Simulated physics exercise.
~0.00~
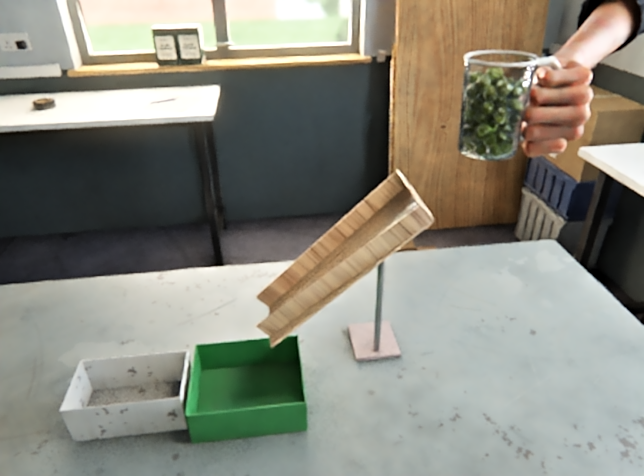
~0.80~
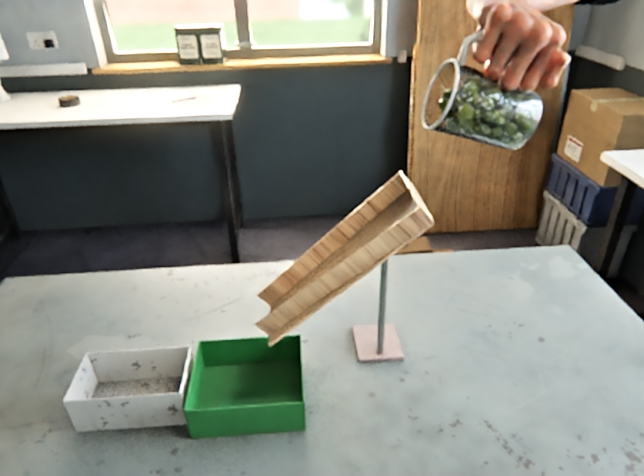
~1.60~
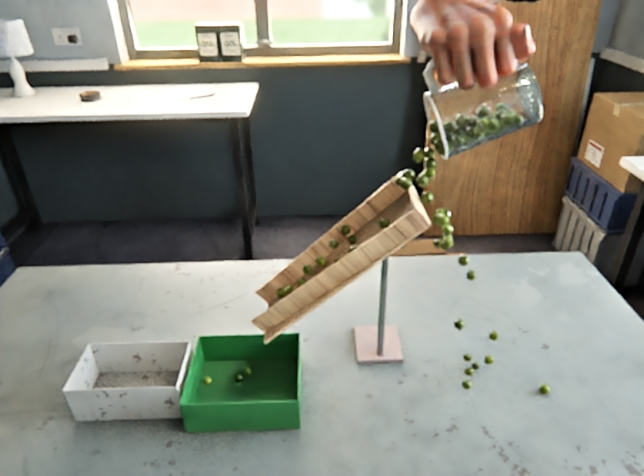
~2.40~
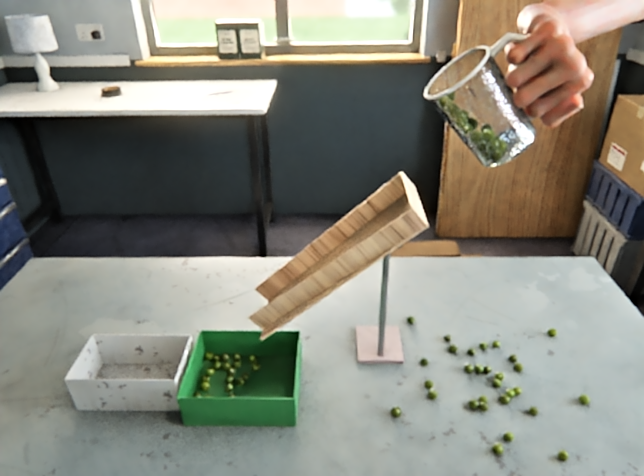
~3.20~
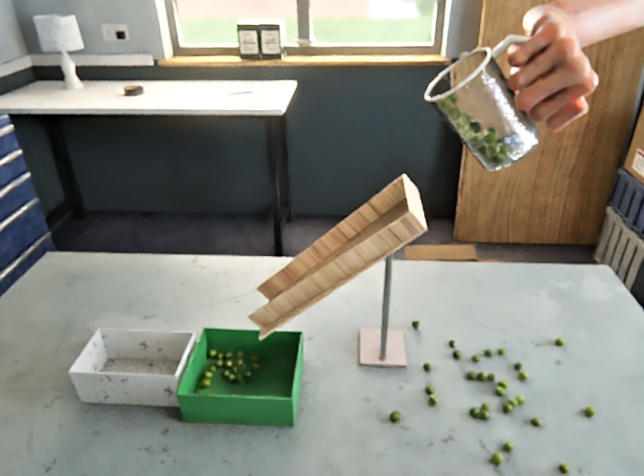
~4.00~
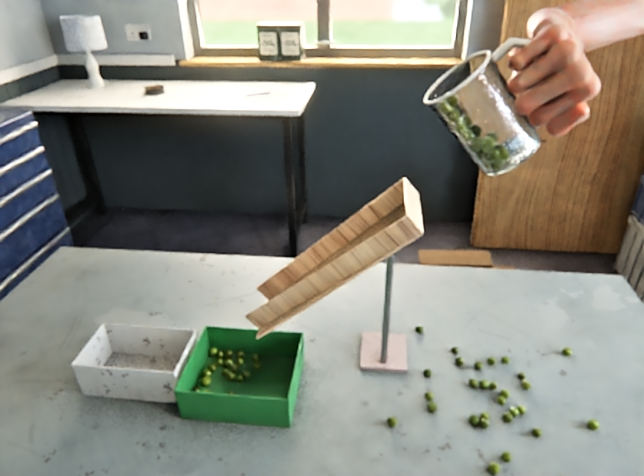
The footage shows a hand tilting a glass cup of small green olives over a sloping wooden chute; some roll down into a green tin beside an empty white one, others spill onto the table, and the hand tips the cup back, leaving some olives inside.
